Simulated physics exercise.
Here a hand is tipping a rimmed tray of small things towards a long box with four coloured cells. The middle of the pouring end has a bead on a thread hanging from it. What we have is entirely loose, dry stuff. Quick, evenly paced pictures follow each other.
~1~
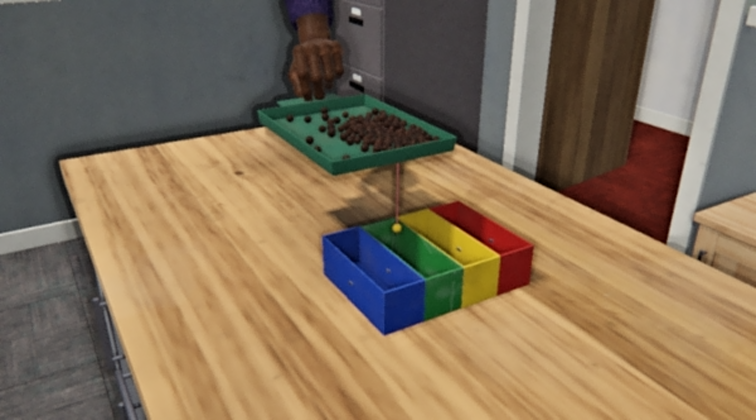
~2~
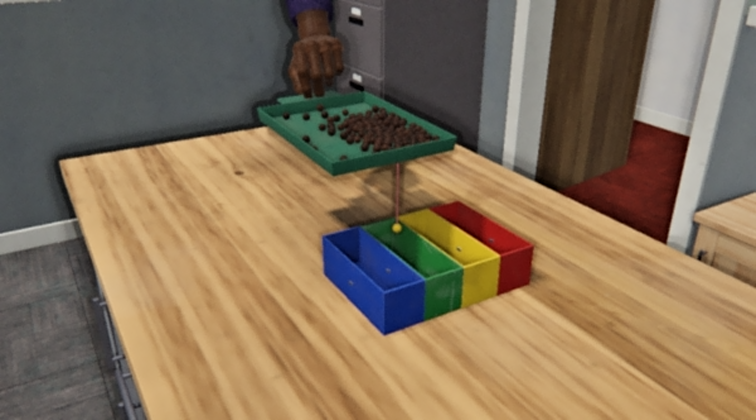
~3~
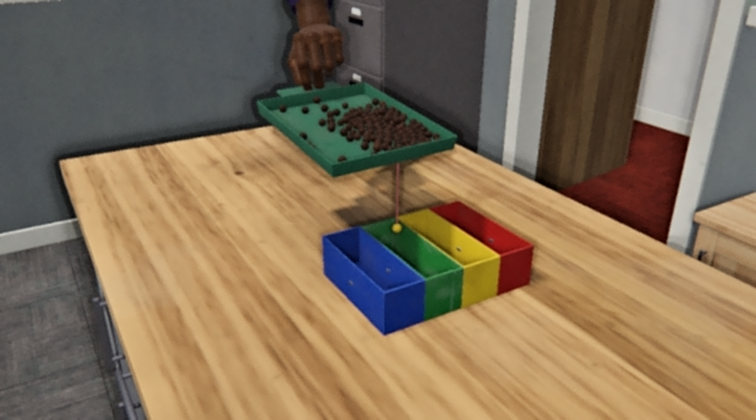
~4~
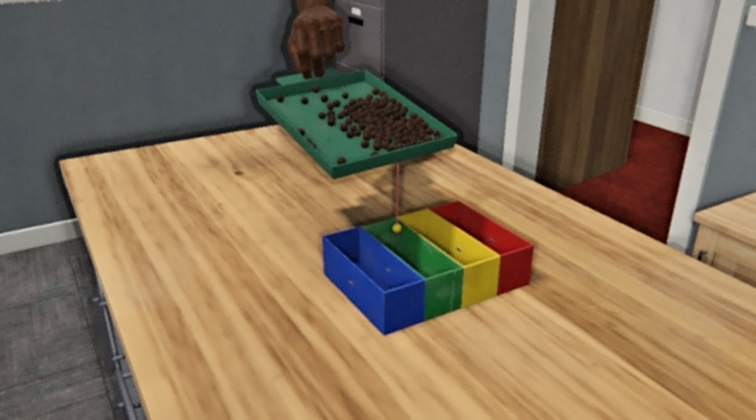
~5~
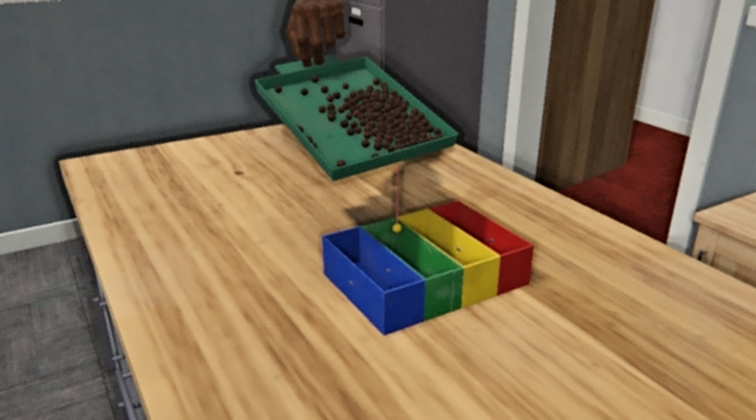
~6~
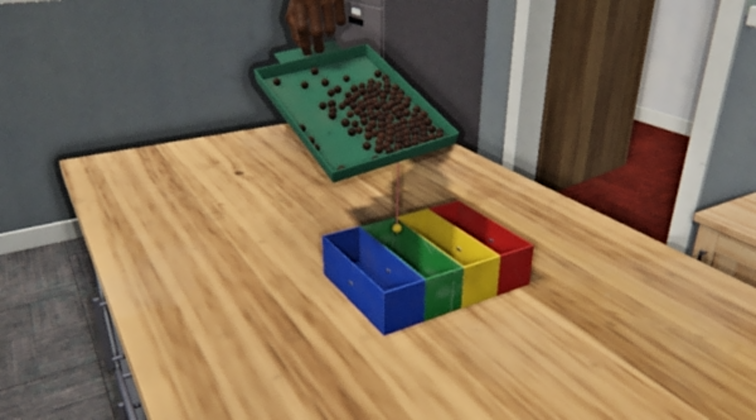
On a wooden tabletop, a hand holds a green rimmed tray of small dark brown balls level above a long box with blue, green, yellow and red cells. The hand gradually tilts the tray, its back edge rising, and the balls shift slightly and spread toward the front edge.
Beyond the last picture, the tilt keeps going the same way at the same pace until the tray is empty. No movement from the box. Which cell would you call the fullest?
I would call the blue cell the fullest.
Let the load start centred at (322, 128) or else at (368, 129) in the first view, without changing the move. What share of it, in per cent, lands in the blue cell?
That would be 40 per cent, and then 40 per cent.
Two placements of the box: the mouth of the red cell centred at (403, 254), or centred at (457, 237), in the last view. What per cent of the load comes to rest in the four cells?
In order: 90 percent, then 90 percent.
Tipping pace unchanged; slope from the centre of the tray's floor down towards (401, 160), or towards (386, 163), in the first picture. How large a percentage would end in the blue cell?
In order, some 20 % and some 20 %.
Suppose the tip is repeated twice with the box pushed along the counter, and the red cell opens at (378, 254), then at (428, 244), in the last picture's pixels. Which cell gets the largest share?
So the first one goes to the yellow cell and the second to the cell in green.
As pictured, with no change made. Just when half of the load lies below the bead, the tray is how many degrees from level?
Approx. 105° from level.
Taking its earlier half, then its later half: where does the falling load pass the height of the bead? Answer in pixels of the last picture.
First part (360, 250), rest (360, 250).
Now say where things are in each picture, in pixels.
In the first picture, corners of the pouring end at (333, 161) and (454, 137), level; middle of the load at (377, 131), chocolate balls; bead on its thread at (397, 228); blue cell at (404, 303); green cell at (444, 290); yellow cell at (480, 278); red cell at (515, 266).
In the second picture, corners of the pouring end at (333, 162) and (454, 137), level; middle of the load at (377, 130).
In the third picture, corners of the pouring end at (333, 163) and (455, 136), tipped barely, lowest at the left corner; middle of the load at (377, 126), a stray few on the move.
In the fourth picture, corners of the pouring end at (333, 166) and (455, 135), tipped a little, lowest at the left corner; middle of the load at (378, 121), a stray few on the move.
In the fifth picture, corners of the pouring end at (333, 168) and (456, 133), tipped a little, lowest at the left corner; middle of the load at (378, 116), a small part on the move.
In the sixth picture, corners of the pouring end at (334, 171) and (456, 133), tipped clearly, lowest at the left corner; middle of the load at (387, 114), most on the move; blue cell at (404, 303); green cell at (444, 290); yellow cell at (480, 278); red cell at (515, 266).
Soon, tray tipped steeply; nearly all on the tray; a stray few falling or outside the box.
A while on, tray tipped past a quarter turn; about a quarter on the tray; about a quarter in the blue cell; a small part in the green cell; a stray few in the yellow cell; about half falling or outside the box.
Towards the end, tray tipped past a quarter turn; about a third in the blue cell; a small part in the green cell; a small part in the yellow cell; a stray few in the red cell; about half falling or outside the box.
Finally, tray tipped past a quarter turn; about a third in the blue cell; a small part in the green cell; a small part in the yellow cell; a stray few in the red cell; about half outside the box.
